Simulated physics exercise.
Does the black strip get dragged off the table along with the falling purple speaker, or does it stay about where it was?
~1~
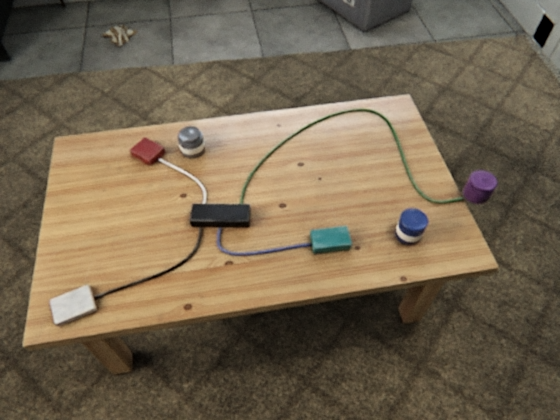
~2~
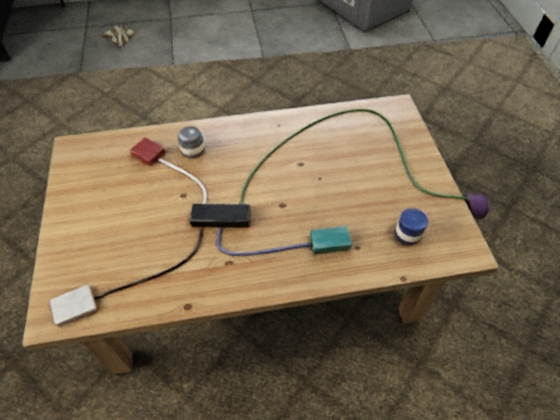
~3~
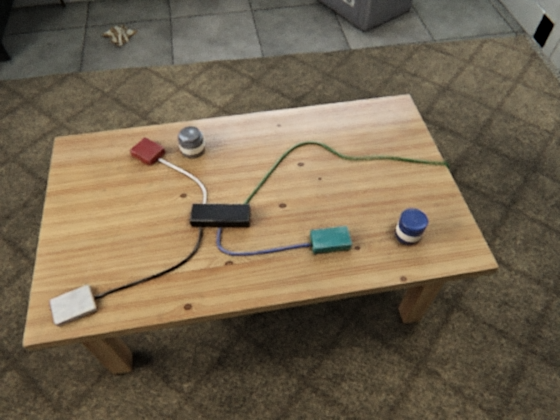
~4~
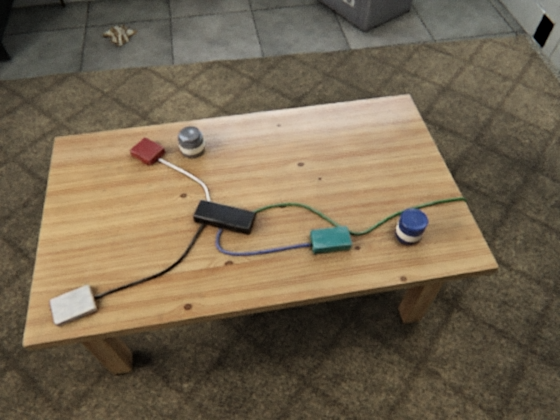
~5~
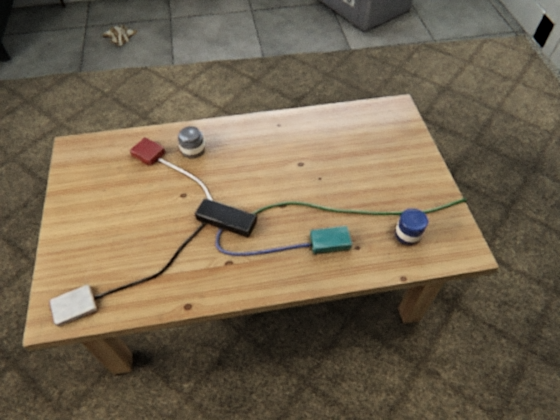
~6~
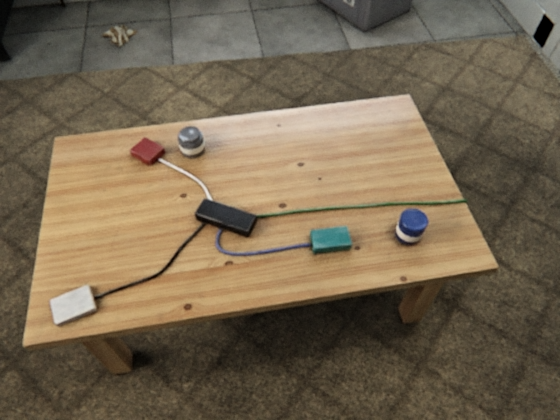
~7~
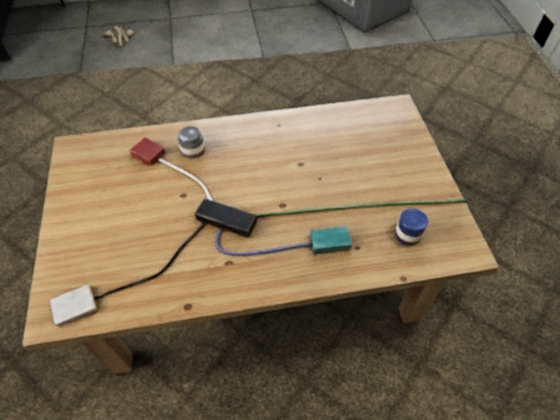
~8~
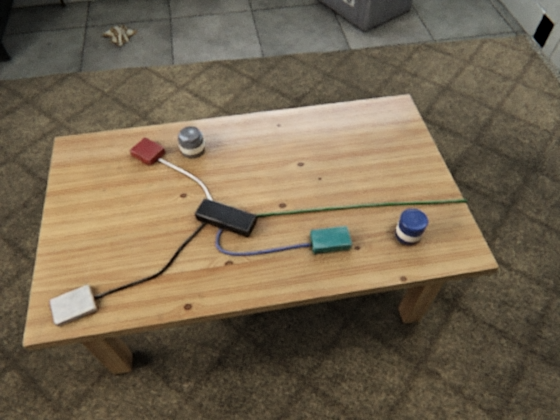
The black strip stays about where it was, only turning slightly as the green cable pulls straight. The white drive and the red phone hardly stir.
